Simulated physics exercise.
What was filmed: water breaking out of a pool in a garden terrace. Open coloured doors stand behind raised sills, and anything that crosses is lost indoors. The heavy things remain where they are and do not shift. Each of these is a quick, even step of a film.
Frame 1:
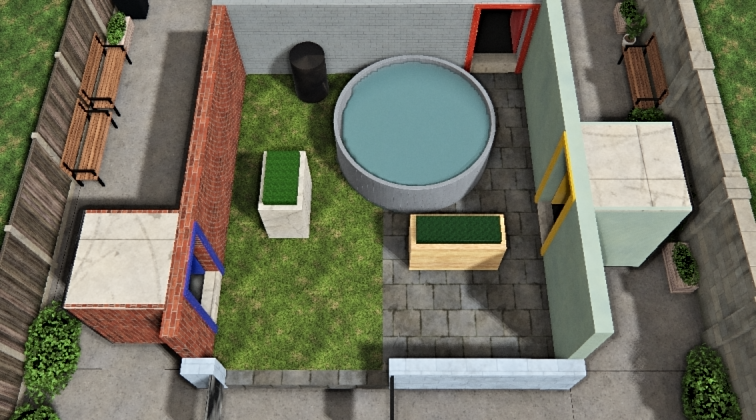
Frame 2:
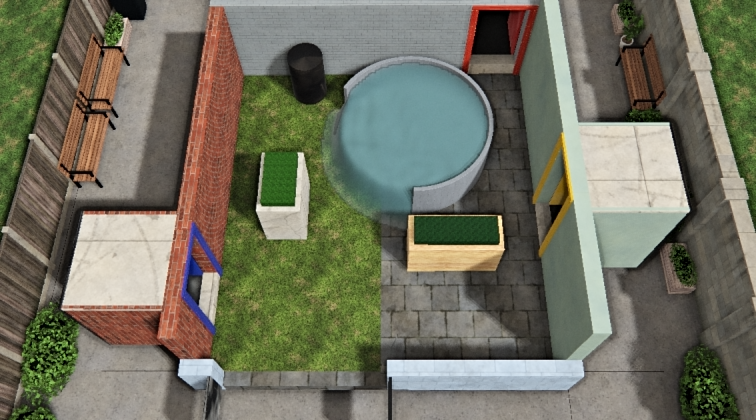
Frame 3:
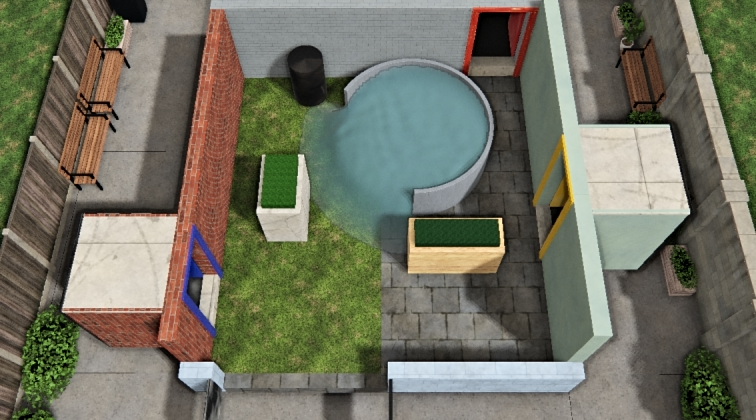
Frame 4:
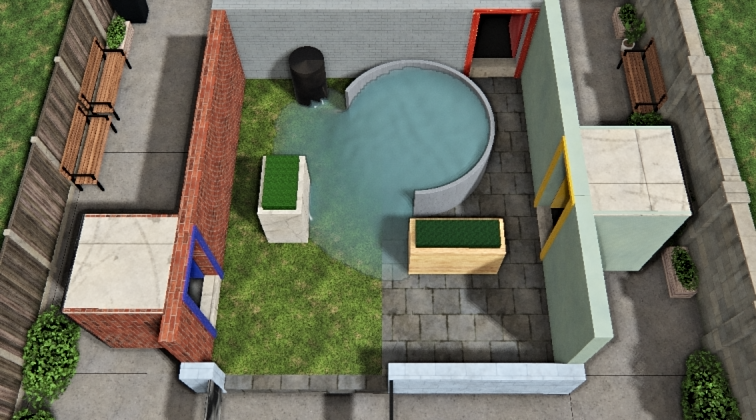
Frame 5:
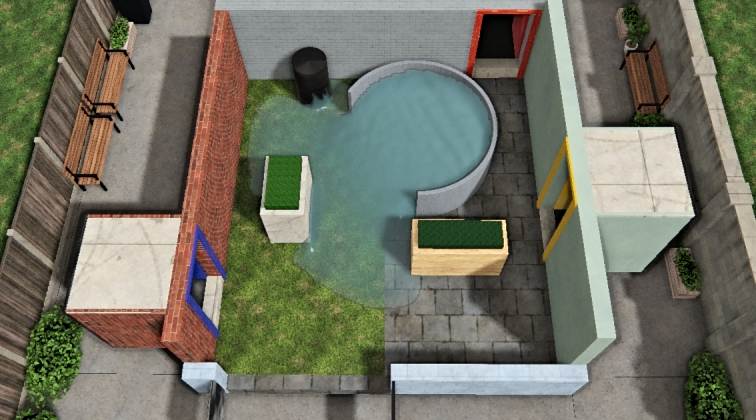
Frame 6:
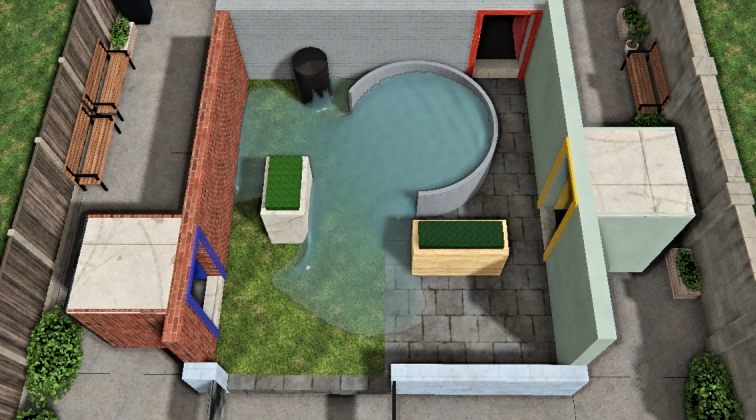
Water breaks out through the left side of a round grey pool in a walled garden terrace, spreading left across the grass around a grass-topped block and a dark barrel, then forward over the lawn and paving.
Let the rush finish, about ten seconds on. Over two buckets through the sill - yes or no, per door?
Yellow door - no, red door - no, blue door - no.
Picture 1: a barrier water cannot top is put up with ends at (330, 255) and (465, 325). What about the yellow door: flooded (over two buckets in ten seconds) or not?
Looks like the yellow door surpasses that amount here.
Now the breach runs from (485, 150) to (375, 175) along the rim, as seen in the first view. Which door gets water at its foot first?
That's the one in yellow.
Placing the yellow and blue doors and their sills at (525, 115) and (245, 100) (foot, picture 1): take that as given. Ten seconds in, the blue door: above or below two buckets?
Result - blue door crosses the line.
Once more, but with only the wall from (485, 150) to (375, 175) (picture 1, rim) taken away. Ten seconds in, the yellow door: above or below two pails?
As for the yellow door, it tops the mark.
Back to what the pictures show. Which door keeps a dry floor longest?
It's the red one.
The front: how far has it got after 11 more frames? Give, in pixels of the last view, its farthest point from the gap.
Best guess: Near (519, 375).
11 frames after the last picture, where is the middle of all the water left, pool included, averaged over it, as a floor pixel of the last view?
Around (341, 189).
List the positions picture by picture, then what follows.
The first picture shows still water in the round pool at (414, 121).
In the second picture, water pours out at (347, 171) and has run to a hidden place.
In the third picture, the front is at (318, 107), out from the gap at (347, 174).
In the fourth picture, water pours out at (348, 176) and has run to (405, 275).
In the fifth picture, water pours out at (351, 177) and has run to (411, 299).
In the sixth picture, water pours out at (351, 178) and has run to (405, 327).
A moment on, water covers 65 % of the floor; the yellow door wet at the sill, nothing in, the red door not reached, the blue door not reached.
Next, water covers 65 % of the floor; the yellow door wet at the sill, nothing in, the red door not reached, the blue door wet at the sill, nothing in.
Then, water covers 80 % of the floor; the yellow door wet at the sill, nothing in, the red door not reached, the blue door under two buckets in.
Later, water covers 95 % of the floor; the yellow door wet at the sill, nothing in, the red door wet at the sill, nothing in, the blue door under two buckets in.
In the end, water covers 95 % of the floor; the yellow door under two buckets in, the red door wet at the sill, nothing in, the blue door under two buckets in.
